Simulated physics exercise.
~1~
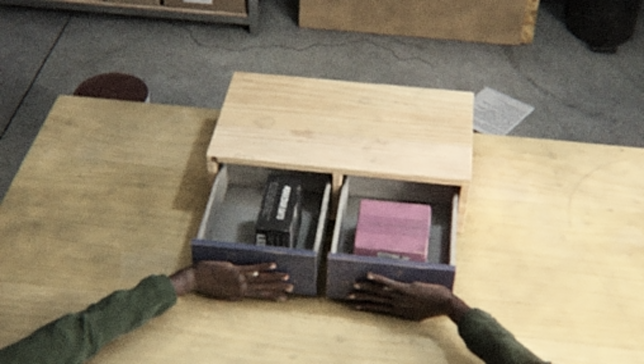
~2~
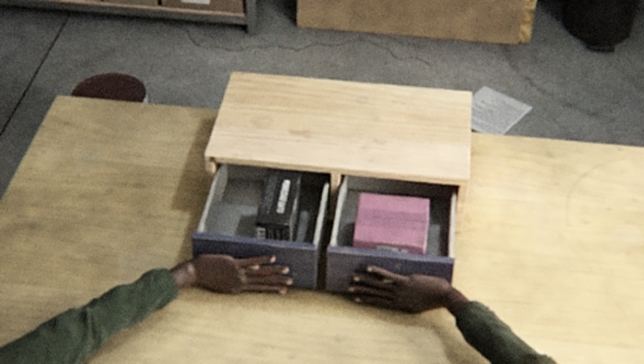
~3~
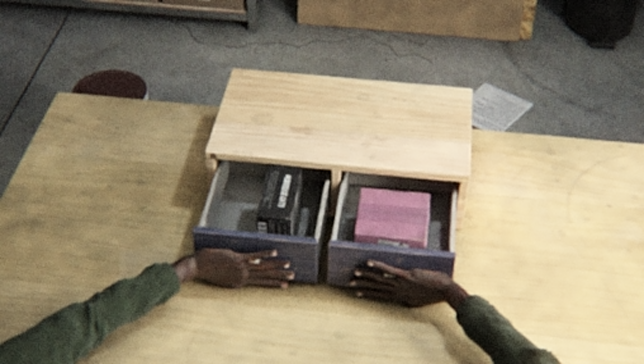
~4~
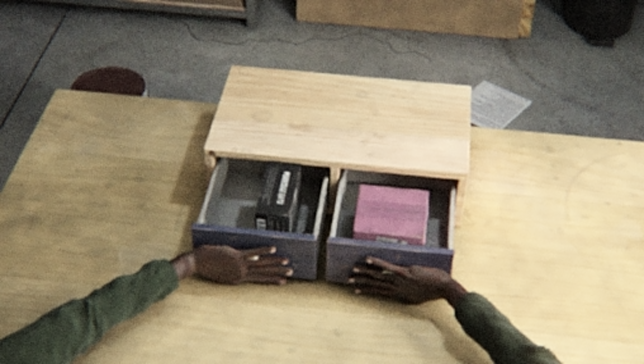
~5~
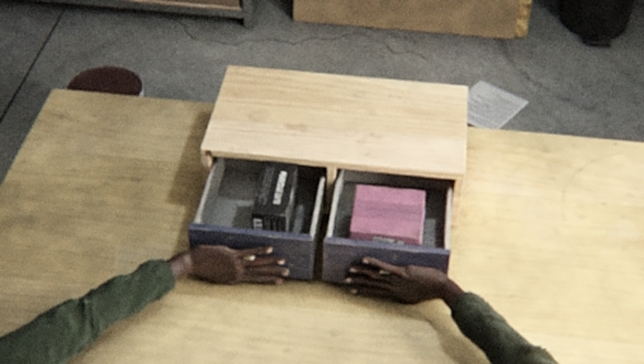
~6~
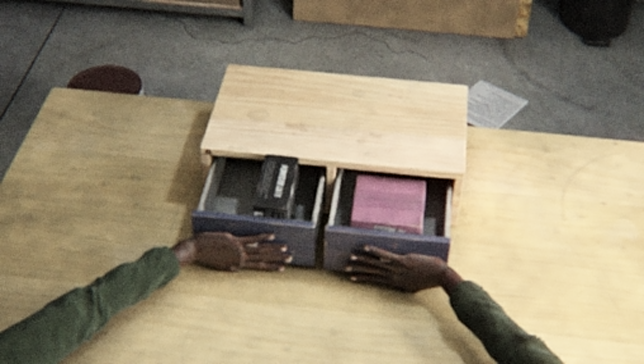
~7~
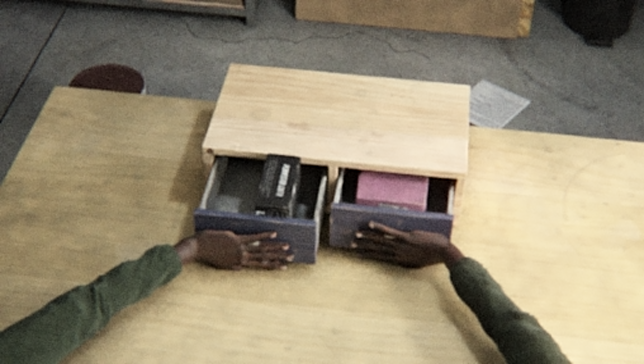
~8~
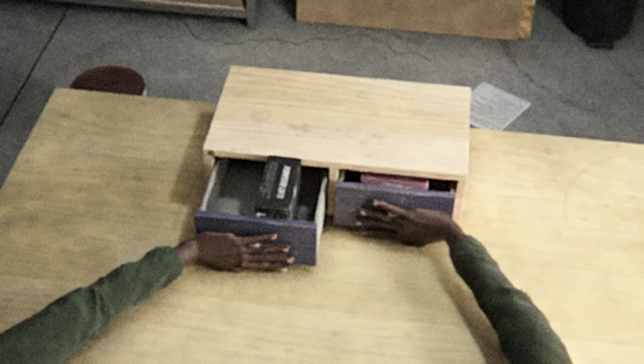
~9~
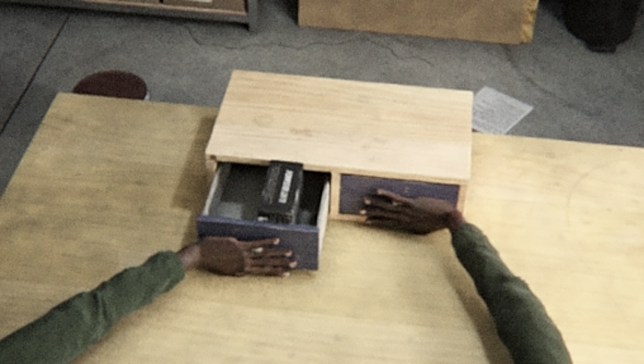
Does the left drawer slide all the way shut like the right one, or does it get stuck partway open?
The left drawer gets stuck and stays partway open with the black box still showing. The right drawer goes all the way in.
Two dark-fronted drawers stand pulled out of a small wooden chest on a table, the left one holding a black box and the right one a pink box. A pair of hands in green sleeves rests against the fronts, and for a while the drawers barely shift. Then both hands push, and both drawers begin to slide in. The left drawer soon stops, still well open, with its black box in view. The right drawer keeps going, carrying the pink box out of sight, and ends fully shut beside the jammed left one.
